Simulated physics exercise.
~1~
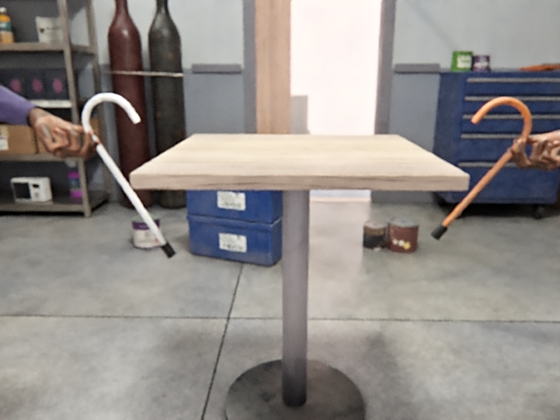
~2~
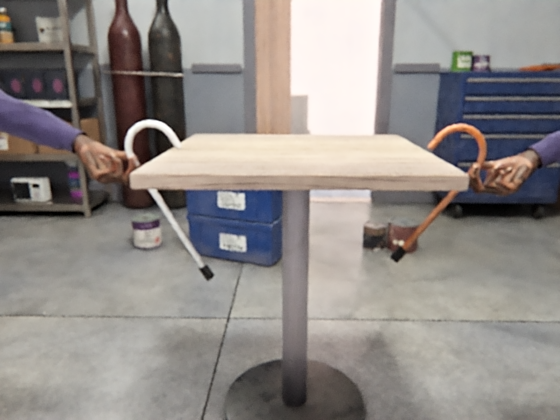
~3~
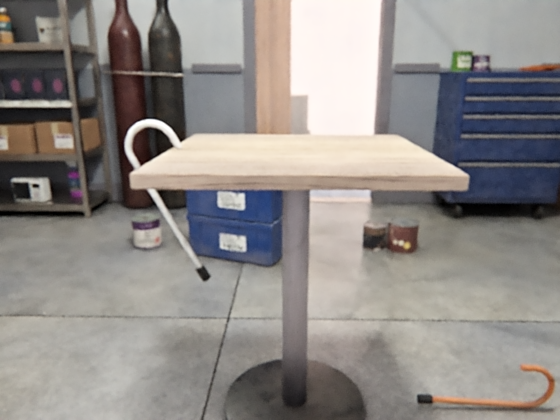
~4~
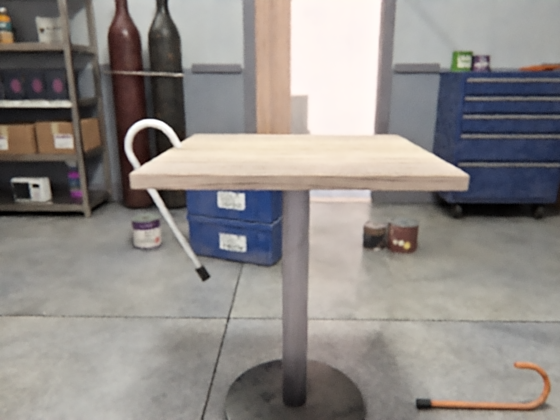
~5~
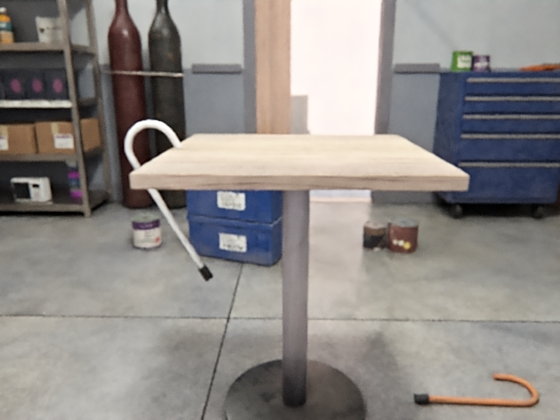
In the video, two hands bring a white cane and an orange cane to opposite edges of a table and let go. The white cane stays hooked on the left edge, while the orange cane drops from the right and ends up lying on the floor.
